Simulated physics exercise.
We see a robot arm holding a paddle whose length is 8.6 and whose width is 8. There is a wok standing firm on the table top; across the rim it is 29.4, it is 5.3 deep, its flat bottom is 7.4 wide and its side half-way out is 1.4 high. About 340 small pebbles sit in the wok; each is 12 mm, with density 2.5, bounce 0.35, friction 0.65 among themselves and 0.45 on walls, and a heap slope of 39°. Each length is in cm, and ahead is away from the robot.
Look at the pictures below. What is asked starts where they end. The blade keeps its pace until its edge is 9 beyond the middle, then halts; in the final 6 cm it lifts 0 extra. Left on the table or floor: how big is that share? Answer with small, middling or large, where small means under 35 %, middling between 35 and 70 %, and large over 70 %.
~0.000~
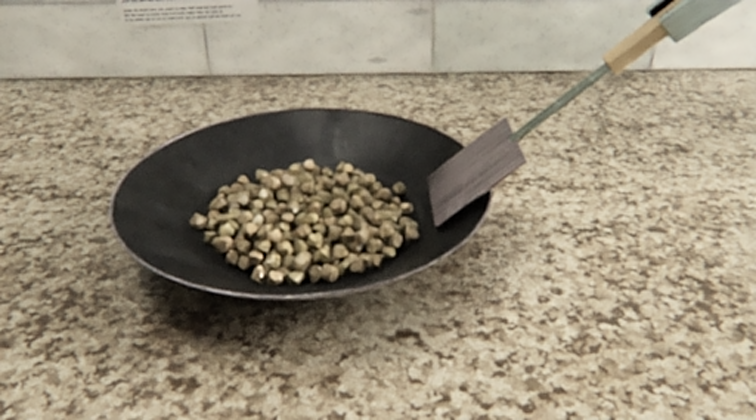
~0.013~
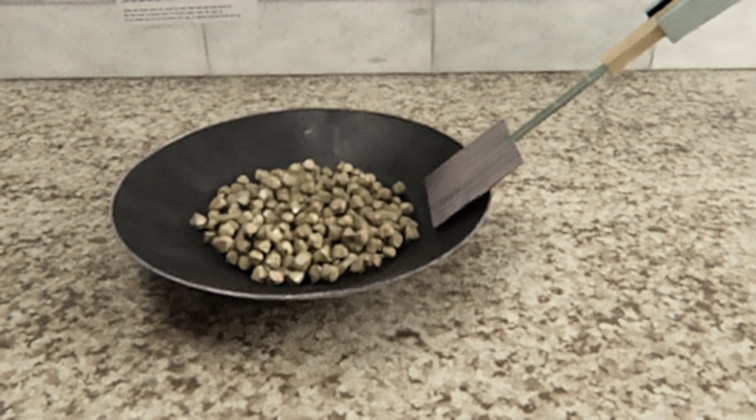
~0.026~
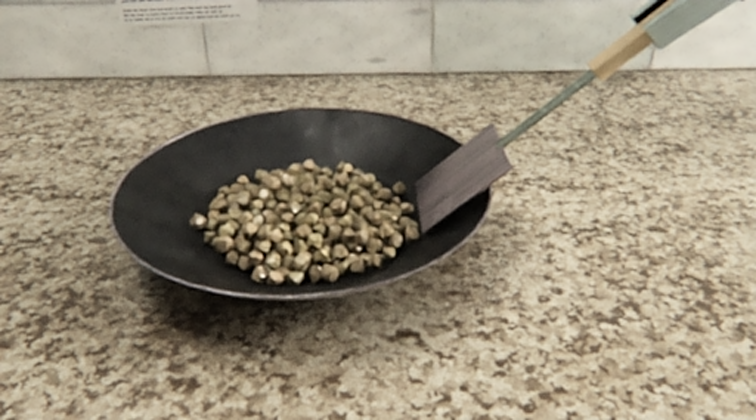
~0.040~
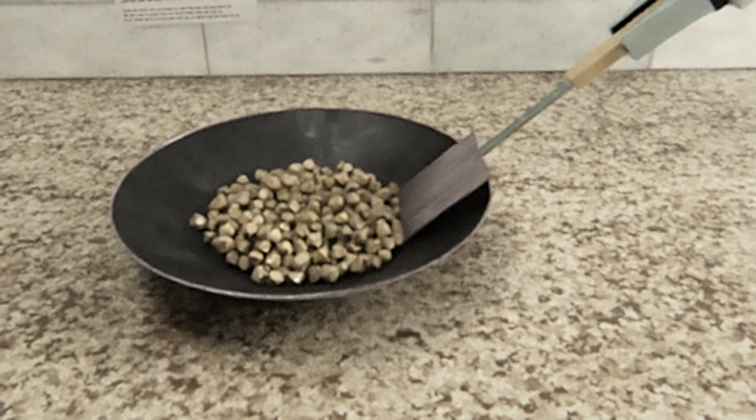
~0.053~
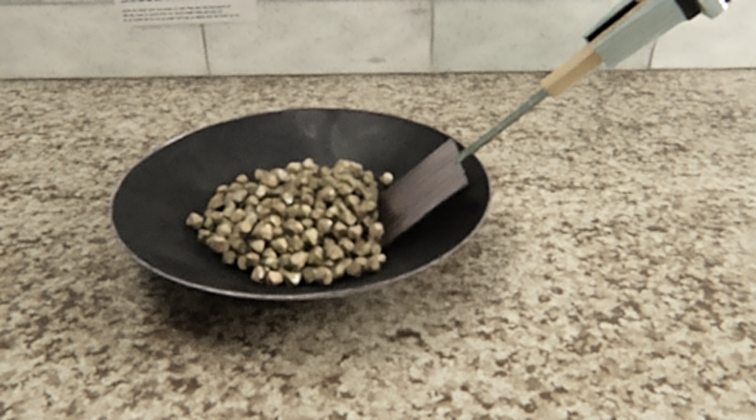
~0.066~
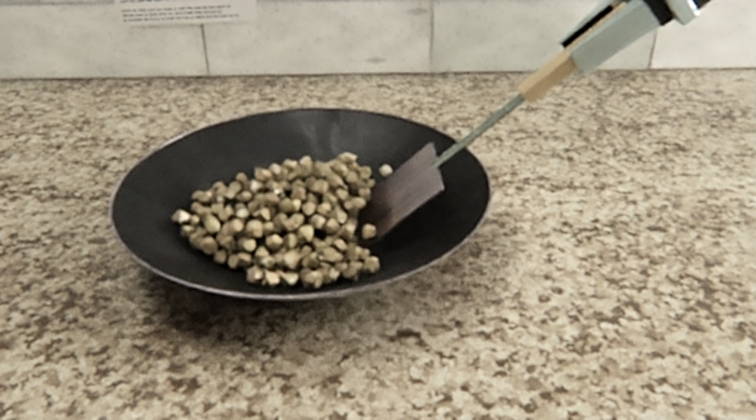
It is middling.
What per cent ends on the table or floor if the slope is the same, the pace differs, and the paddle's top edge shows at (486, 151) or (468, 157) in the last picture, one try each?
That comes to about 25 and about 25 percent, in that order.
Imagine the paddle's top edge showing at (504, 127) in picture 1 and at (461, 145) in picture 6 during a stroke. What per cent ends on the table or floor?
Roughly 25 percent ends up there.
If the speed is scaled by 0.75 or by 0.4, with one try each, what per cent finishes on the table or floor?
Roughly 35 per cent on the first try and 25 per cent on the second.
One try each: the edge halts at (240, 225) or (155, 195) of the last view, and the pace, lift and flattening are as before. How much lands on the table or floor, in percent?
Around 15 per cent for the first try and 55 per cent for the second.
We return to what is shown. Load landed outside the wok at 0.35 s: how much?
Roughly 30 percent of it.
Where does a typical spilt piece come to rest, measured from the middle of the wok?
Roughly 30 cm from the middle.
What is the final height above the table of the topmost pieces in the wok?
Near 6.0 centimetres high.
By 0.10 s, sloping 42°, highest piece 8 above the table; 340 in the wok.
By 0.13 s, sloping 42°, highest piece 9 above the table; 339 in the wok, 1 on the blade or in flight.
By 0.35 s, sloping 42°, highest piece 7 above the table; 196 in the wok, 98 on the table or floor, 46 on the blade or in flight.
By 1.40 s, sloping 42°, highest piece 6 above the table; 193 in the wok, 147 on the table or floor.
Final count, 193 in the wok, 147 on the table or floor. That is 43 % on the table or floor.
